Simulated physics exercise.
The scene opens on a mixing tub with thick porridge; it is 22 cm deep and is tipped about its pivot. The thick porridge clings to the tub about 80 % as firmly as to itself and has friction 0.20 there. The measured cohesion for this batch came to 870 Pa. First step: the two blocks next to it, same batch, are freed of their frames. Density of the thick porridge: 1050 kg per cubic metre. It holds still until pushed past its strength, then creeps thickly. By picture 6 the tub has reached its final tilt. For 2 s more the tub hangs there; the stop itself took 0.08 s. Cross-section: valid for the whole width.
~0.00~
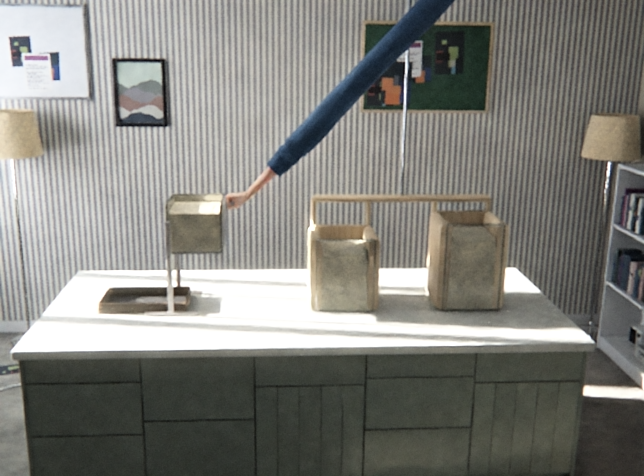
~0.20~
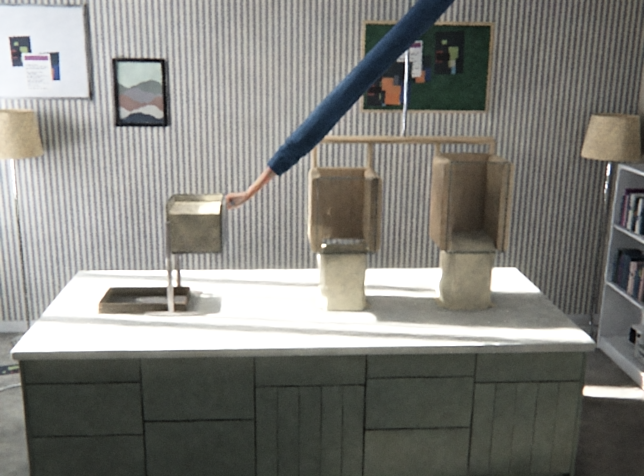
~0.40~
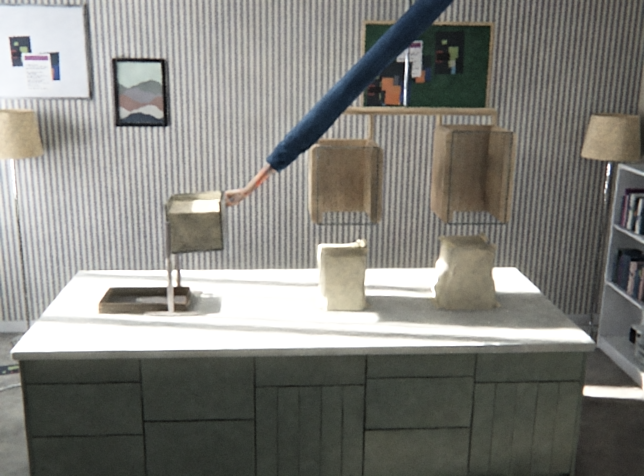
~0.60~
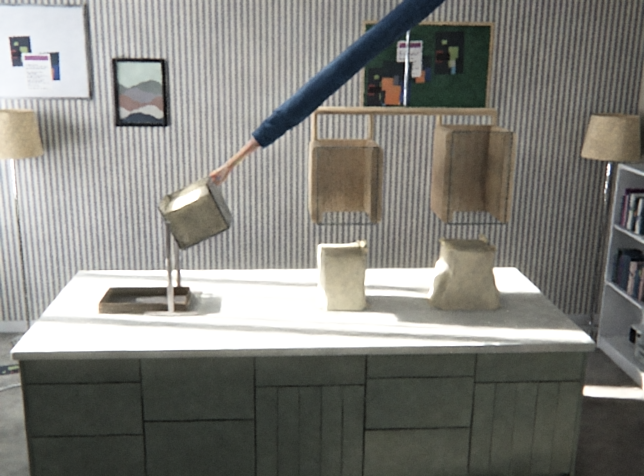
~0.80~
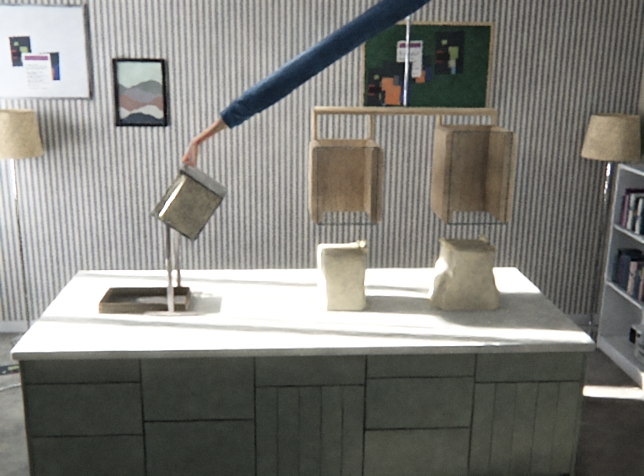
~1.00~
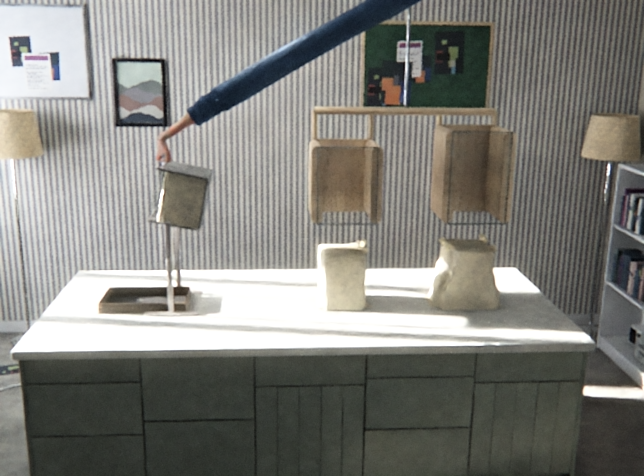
On a white counter, two wooden casings rose off a pair of pale blocks, the right one sagging slightly, and then a blue-sleeved arm tipped a small tub over to the left.
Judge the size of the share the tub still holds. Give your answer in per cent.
Some 100 per cent.
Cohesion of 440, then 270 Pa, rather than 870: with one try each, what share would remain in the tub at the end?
Expect about 100 in a hundred, then about 65 in a hundred.
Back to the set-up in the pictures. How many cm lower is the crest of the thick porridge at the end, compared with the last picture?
0 cm.
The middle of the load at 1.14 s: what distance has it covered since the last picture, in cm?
About 0 cm.
After 1.14 s, the tub is at 78 degrees and holds 100 %.
After 1.31 s, the tub is at 78 degrees and holds 100 %.
After 1.48 s, the tub is at 78 degrees and holds 100 %.
After 1.65 s, the tub is at 78 degrees and holds 100 %.
After 3.00 s, the tub is at 78 degrees and holds 100 %.
